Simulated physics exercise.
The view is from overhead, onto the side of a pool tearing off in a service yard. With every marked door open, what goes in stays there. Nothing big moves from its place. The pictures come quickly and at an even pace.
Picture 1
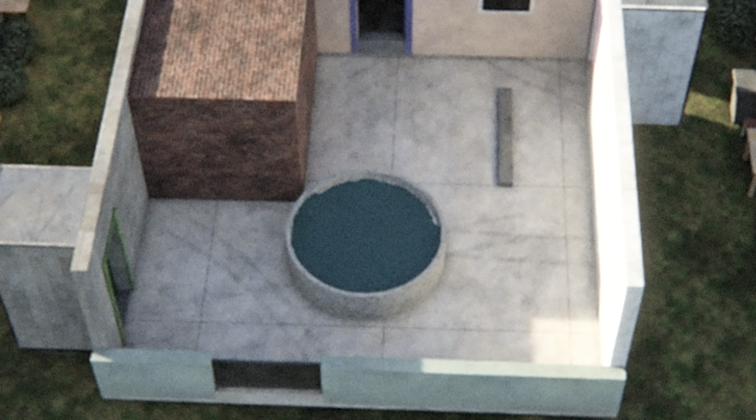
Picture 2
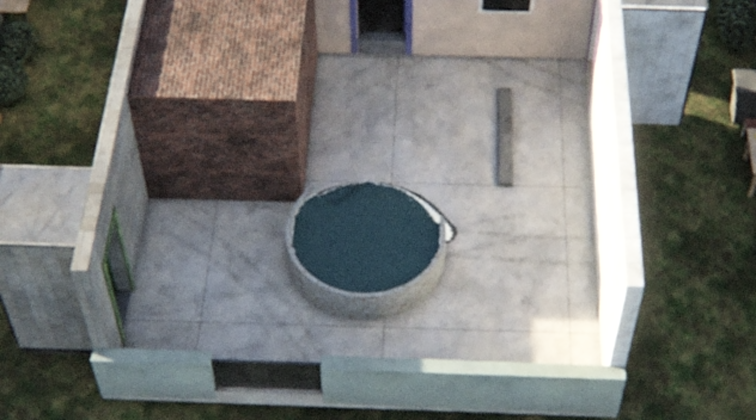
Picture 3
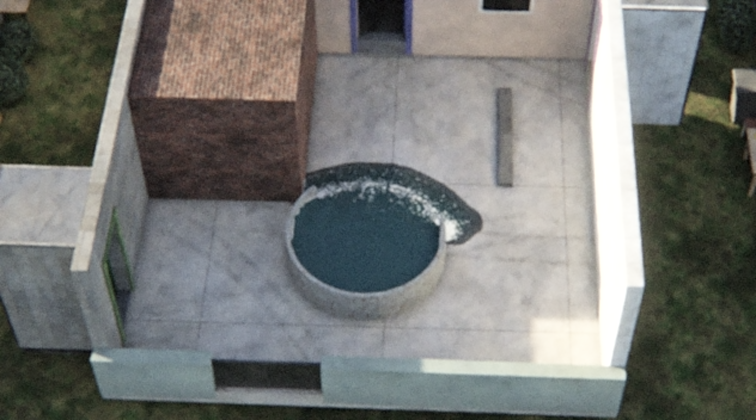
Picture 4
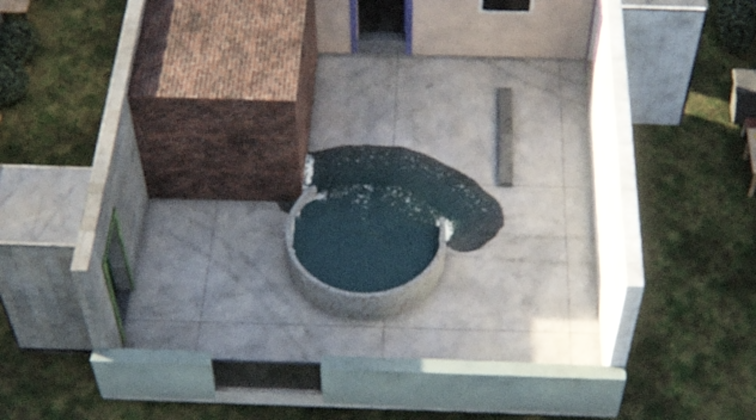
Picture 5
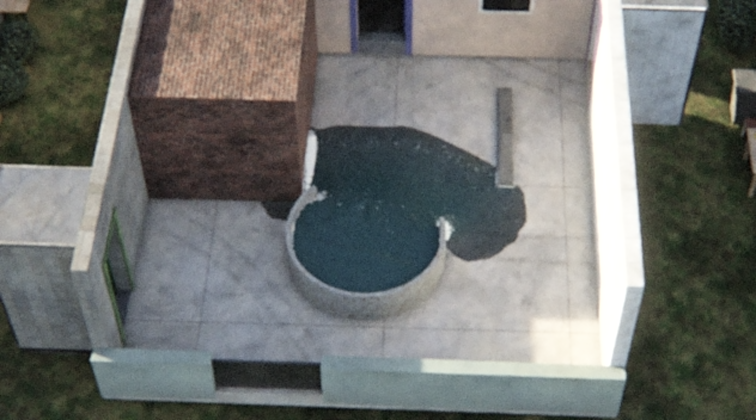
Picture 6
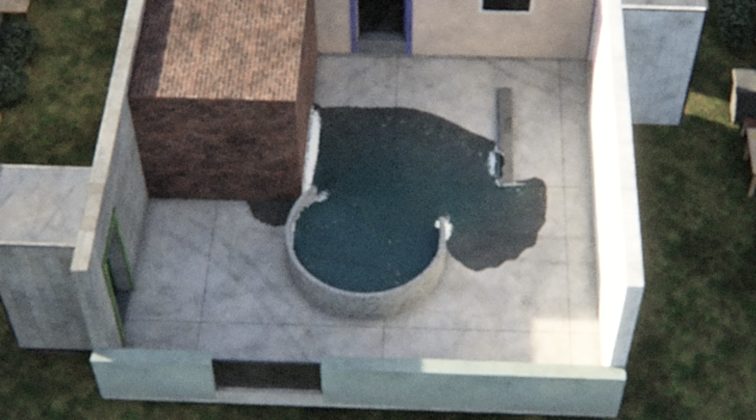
A round tank of dark water sat still in a walled yard, then its far side broke open and water poured out, spreading across the pale paving, against the brick block and around a narrow slab.
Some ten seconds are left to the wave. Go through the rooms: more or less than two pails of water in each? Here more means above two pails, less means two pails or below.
Green door: Less; blue door: Less; purple door: Less.
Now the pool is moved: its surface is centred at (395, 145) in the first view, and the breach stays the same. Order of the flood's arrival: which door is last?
Answer: The green one.
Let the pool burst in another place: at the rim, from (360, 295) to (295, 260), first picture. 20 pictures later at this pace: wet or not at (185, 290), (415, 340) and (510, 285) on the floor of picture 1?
Going through them, the first would be submerged, the next submerged and the last submerged.
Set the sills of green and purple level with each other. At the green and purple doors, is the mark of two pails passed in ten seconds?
One by one: The green door stays within the limit; the purple door exceeds the limit.
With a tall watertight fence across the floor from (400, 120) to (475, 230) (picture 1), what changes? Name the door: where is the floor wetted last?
That would be the green one.
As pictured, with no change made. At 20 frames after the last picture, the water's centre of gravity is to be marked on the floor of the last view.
I reckon somewhere around (419, 142).
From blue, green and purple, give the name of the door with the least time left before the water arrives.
The blue-painted one.
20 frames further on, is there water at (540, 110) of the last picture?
At that place: Covered.
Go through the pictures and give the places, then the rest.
The first frame shows the round tank at (366, 234) is whole and still.
In the second frame, water pours out on the round tank's far side and has run to a hidden place.
In the third frame, water pours out on the round tank's far side and has run to (478, 225).
In the fourth frame, water pours out on the round tank's far side and has run to (495, 225).
In the fifth frame, water pours out on the round tank's far side and has run to (520, 212).
In the sixth frame, water pours out on the round tank's far side and has run to (540, 185).
A moment on, water covers 40 % of the floor; the green door not reached, the blue door wet at the sill, nothing in, the purple door not reached.
Next, water covers 45 % of the floor; the green door not reached, the blue door wet at the sill, nothing in, the purple door not reached.
Then, water covers 50 % of the floor; the green door not reached, the blue door wet at the sill, nothing in, the purple door wet at the sill, nothing in.
Later, water covers 60 % of the floor; the green door not reached, the blue door wet at the sill, nothing in, the purple door wet at the sill, nothing in.
In the end, water covers 90 % of the floor; the green door wet at the sill, nothing in, the blue door wet at the sill, nothing in, the purple door wet at the sill, nothing in.
